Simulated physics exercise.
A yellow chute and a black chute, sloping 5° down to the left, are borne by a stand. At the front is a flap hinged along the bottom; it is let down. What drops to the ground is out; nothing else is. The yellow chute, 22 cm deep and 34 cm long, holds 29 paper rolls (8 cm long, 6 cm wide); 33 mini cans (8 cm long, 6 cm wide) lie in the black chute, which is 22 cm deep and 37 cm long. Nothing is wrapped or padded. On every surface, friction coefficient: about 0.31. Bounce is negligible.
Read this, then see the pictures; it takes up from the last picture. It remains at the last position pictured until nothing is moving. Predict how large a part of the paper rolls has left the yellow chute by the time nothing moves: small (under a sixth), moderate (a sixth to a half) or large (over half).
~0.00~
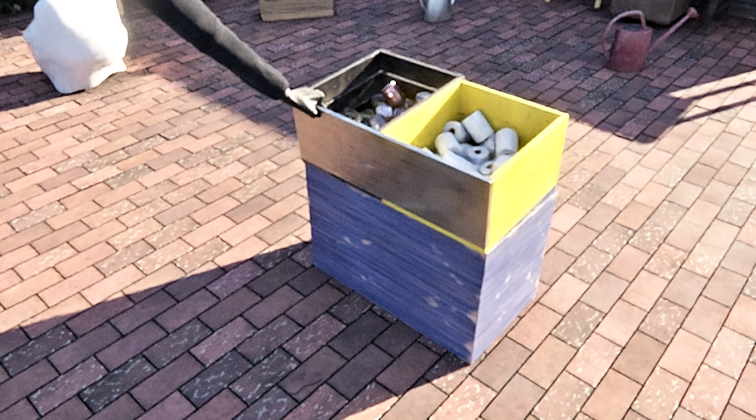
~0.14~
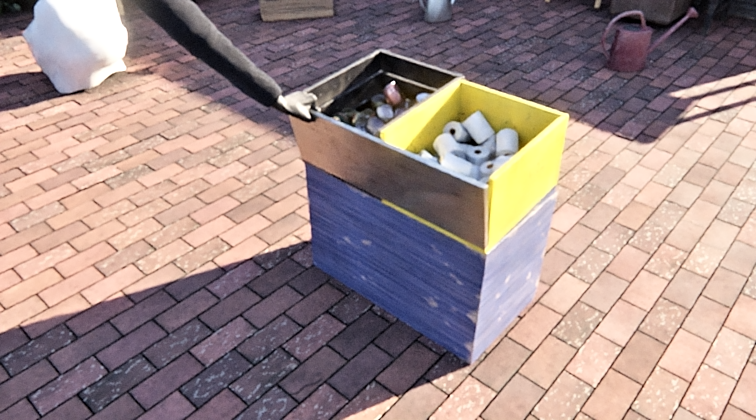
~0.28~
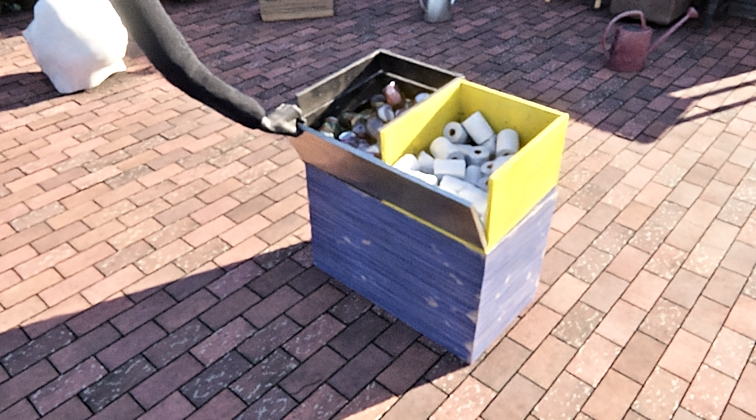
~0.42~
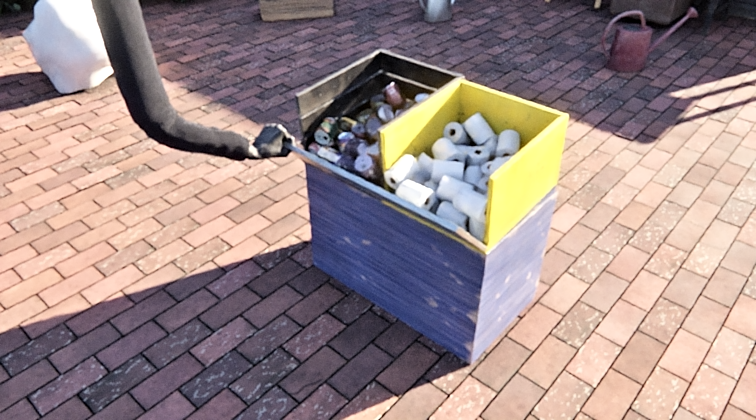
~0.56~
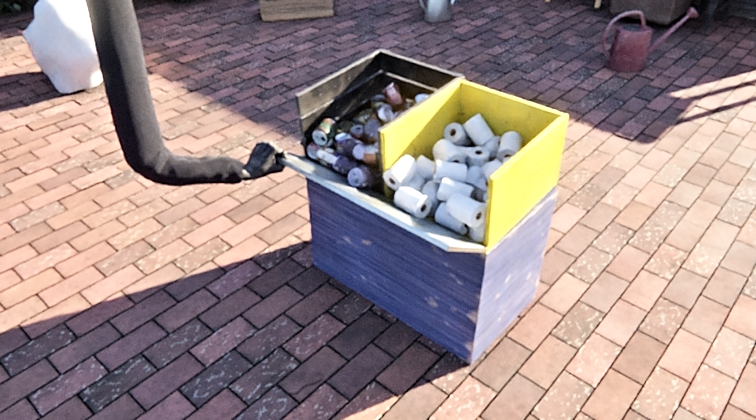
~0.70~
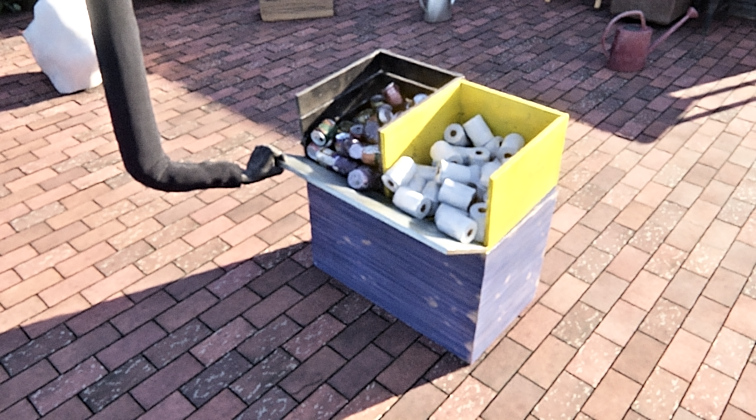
The part that has left is small.
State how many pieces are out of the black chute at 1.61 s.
For the black chute, some 0.
After 1.11 s, 0 of 29 out of the yellow chute and 0 of 33 out of the black chute.
After 1.61 s, 0 of 29 out of the yellow chute and 0 of 33 out of the black chute.
After 2.33 s, 0 of 29 out of the yellow chute and 0 of 33 out of the black chute.
Outcome (at 3.24 s), 0 of 29 out of the yellow chute and 0 of 33 out of the black chute. Asked share, 0 of 29, 0 per cent.
